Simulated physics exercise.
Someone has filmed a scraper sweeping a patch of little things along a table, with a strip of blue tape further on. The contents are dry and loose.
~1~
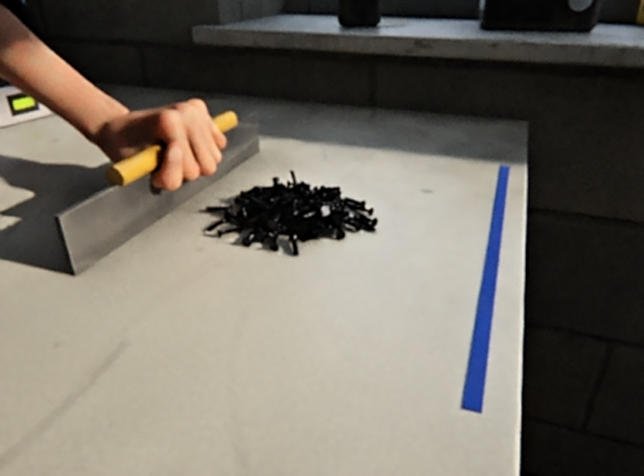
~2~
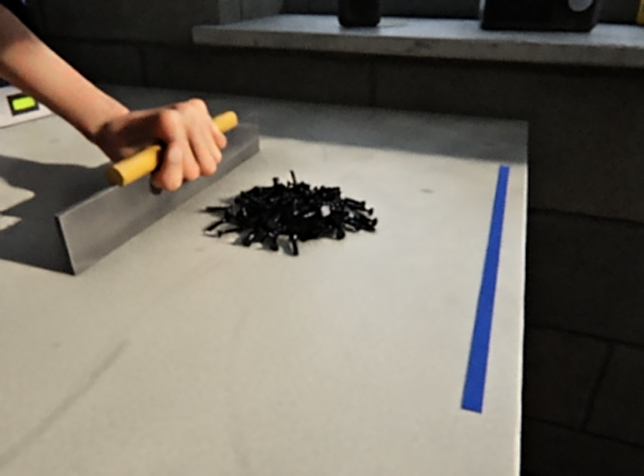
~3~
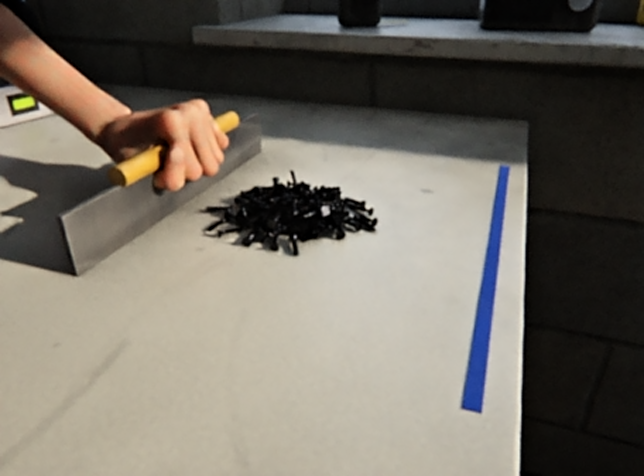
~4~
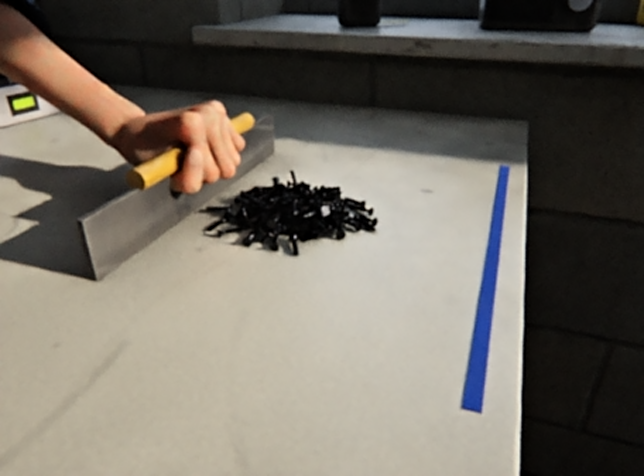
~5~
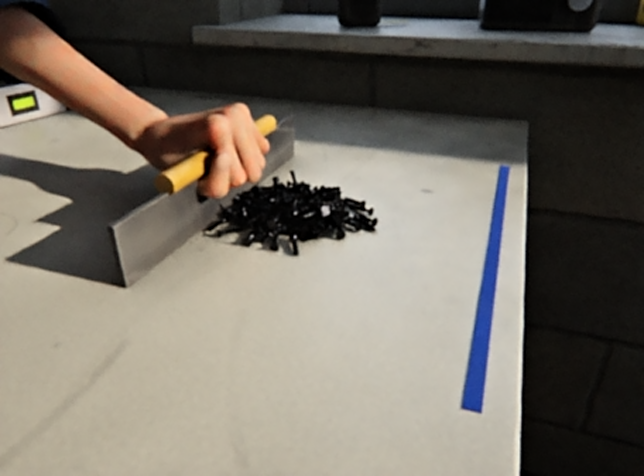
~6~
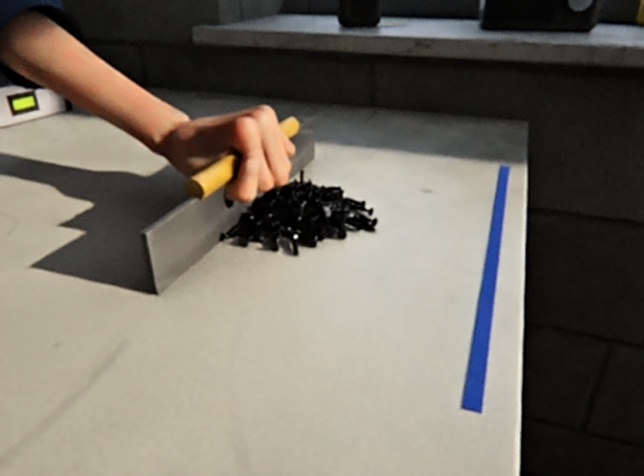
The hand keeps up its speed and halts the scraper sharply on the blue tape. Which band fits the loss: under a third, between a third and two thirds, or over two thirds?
It pushes over two thirds off the end.
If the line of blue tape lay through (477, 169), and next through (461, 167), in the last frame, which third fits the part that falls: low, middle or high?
The first try: The middle third. The second: Under a third.
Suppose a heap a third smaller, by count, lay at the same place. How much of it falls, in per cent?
It comes to 90 per cent or so.
Soon, scraper still moving, near (377, 175); heap all on the table, its front near (462, 236).
A while on, scraper stopped at the blue tape; heap about two thirds over the edge.
Towards the end, scraper stopped at the blue tape; heap nearly all over the edge.
Finally, scraper stopped at the blue tape; heap nearly all over the edge.
